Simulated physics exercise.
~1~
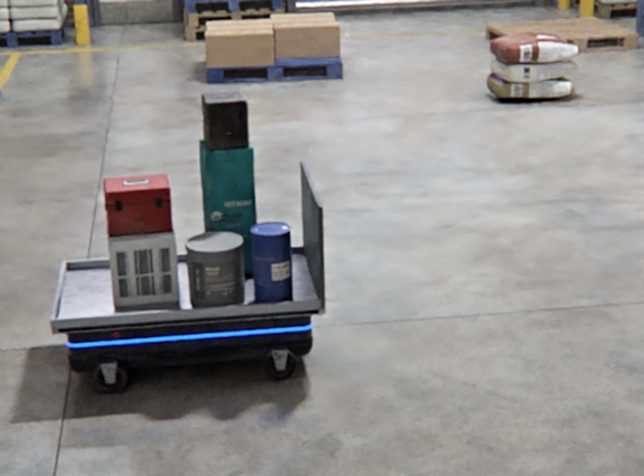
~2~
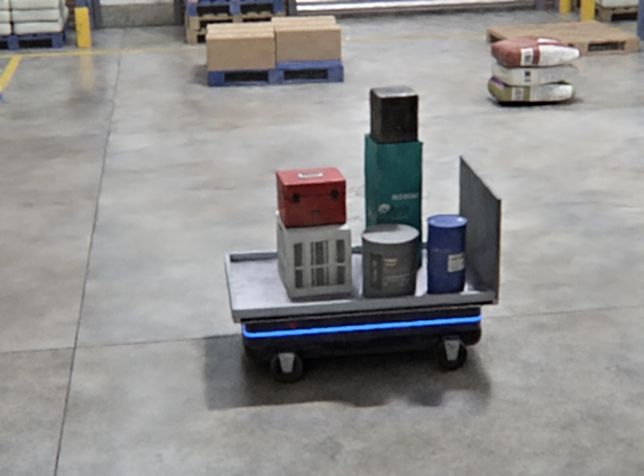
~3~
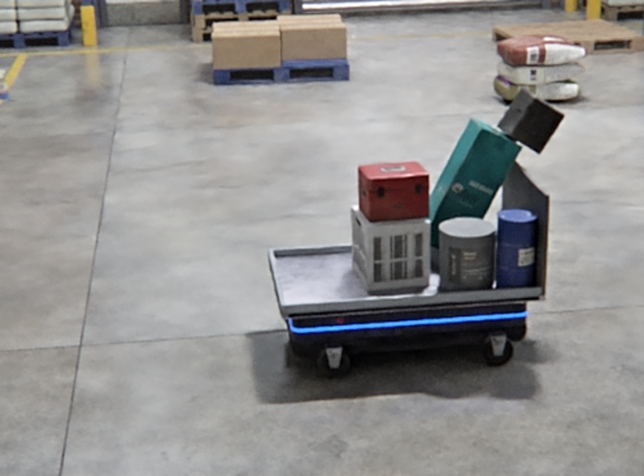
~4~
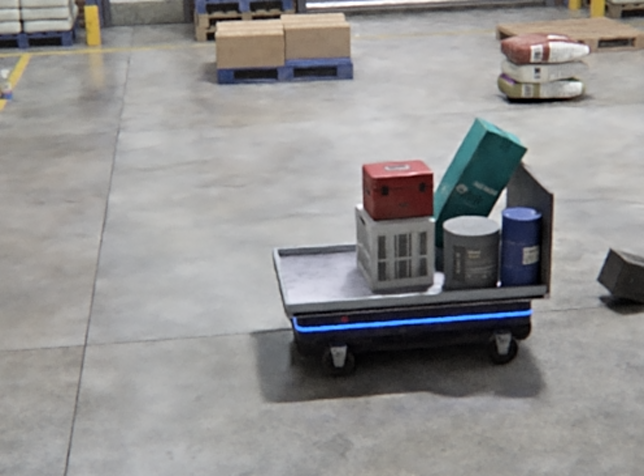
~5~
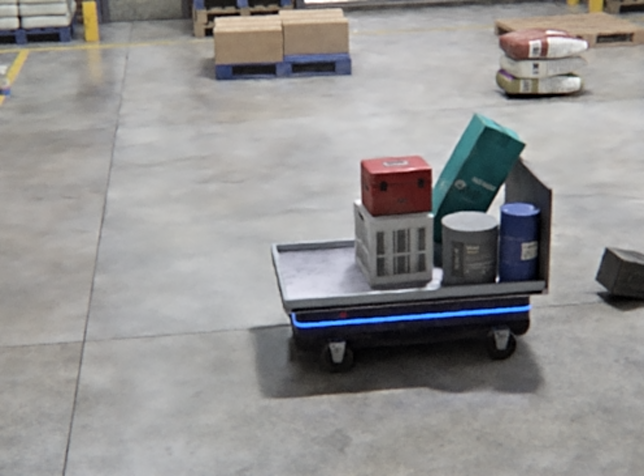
A low robot cart with a glowing blue strip rolls to the right across a concrete warehouse floor, carrying a red toolbox on a white crate, a grey pail, a blue canister and a black box on top of a tall turquoise box. As the cart comes to a stop, the turquoise box tips forward toward the upright board at the front. The black box tilts, slides off the top and drops over the board to the floor. It ends tipped over to the right of the cart, while the turquoise box stays leaning and the blue canister remains upright.
